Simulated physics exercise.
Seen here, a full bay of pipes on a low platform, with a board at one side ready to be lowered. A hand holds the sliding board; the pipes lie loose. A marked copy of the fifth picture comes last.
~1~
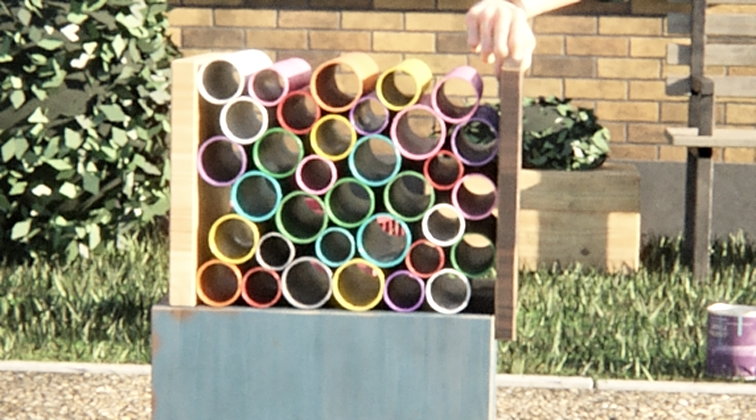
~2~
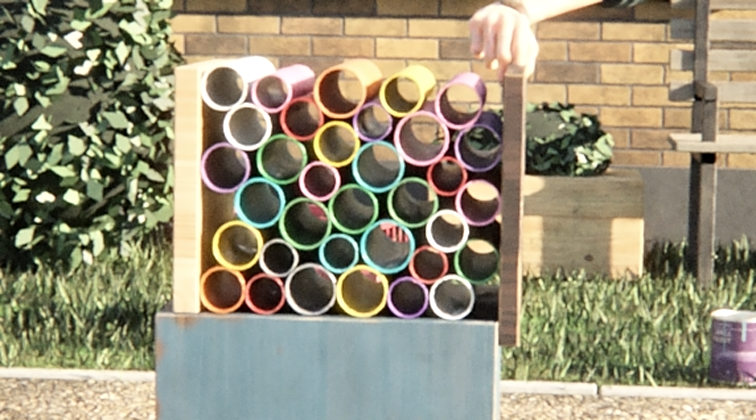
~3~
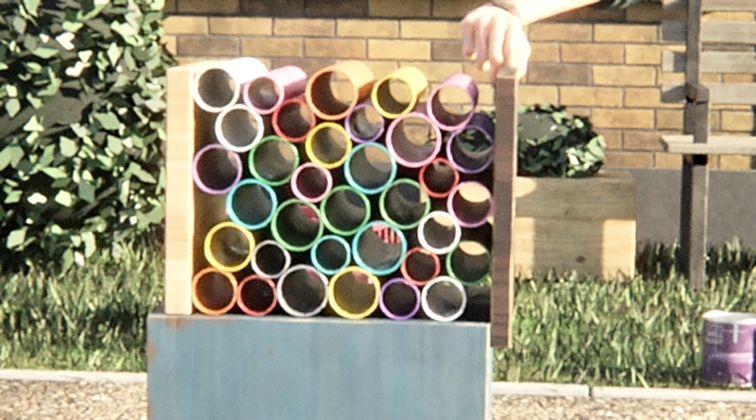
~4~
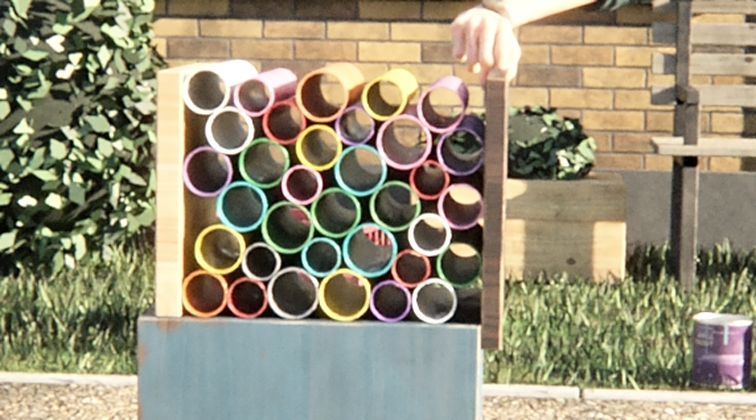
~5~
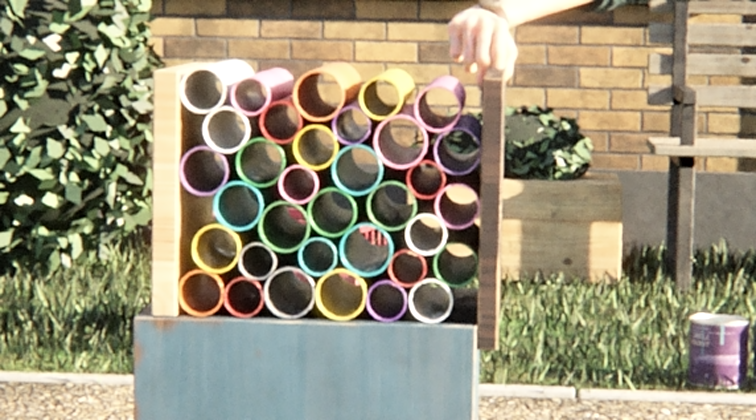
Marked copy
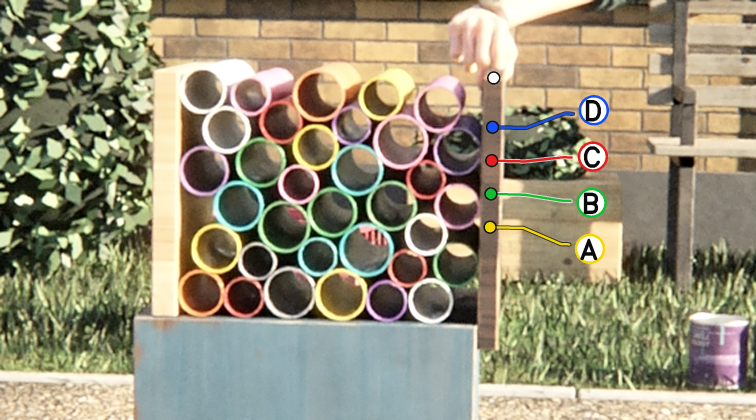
In a sunlit yard seen straight on, a brick wall, a leafy bush and grass lie behind a blue-grey platform. Loose pipes rimmed in orange, yellow, green, purple, blue, red and white fill a wooden-sided bay on top, with a purple tin at the right. A hand rests on the right board throughout, and the pipes keep their arrangement while the view wavers slightly, the whole scene shifting a little left.
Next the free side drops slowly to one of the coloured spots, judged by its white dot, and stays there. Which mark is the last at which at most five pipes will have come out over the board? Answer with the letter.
Slide it to A.
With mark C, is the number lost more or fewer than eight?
At C, fewer than eight.
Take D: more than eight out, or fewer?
At D, fewer than eight.
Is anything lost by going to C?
At C: No.
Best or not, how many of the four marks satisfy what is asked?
Four of them.
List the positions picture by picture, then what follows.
In the first frame, an orange pipe (219, 283); a white pipe (448, 292); a yellow pipe (234, 239).
In the second frame, a yellow pipe (238, 245); a green pipe (353, 209).
In the third frame, a purple pipe (216, 169); a pink pipe (414, 140).
In the fourth frame, an orange pipe (322, 96); side board (496, 198).
In the fifth frame, an orange pipe (201, 293); a white pipe (430, 301); a yellow pipe (216, 249).
On the marked copy, A at (490, 227); B at (491, 194); C at (492, 161); D at (493, 127); the white dot at (494, 78).
Taking A. A third of the way, top of the board (481, 147).
Two thirds of the way, top of the board (479, 225).
When it is over, top of the board (479, 226), three out over the board.
As for the rest, B two out over the board; C none out over the board; D none out over the board.
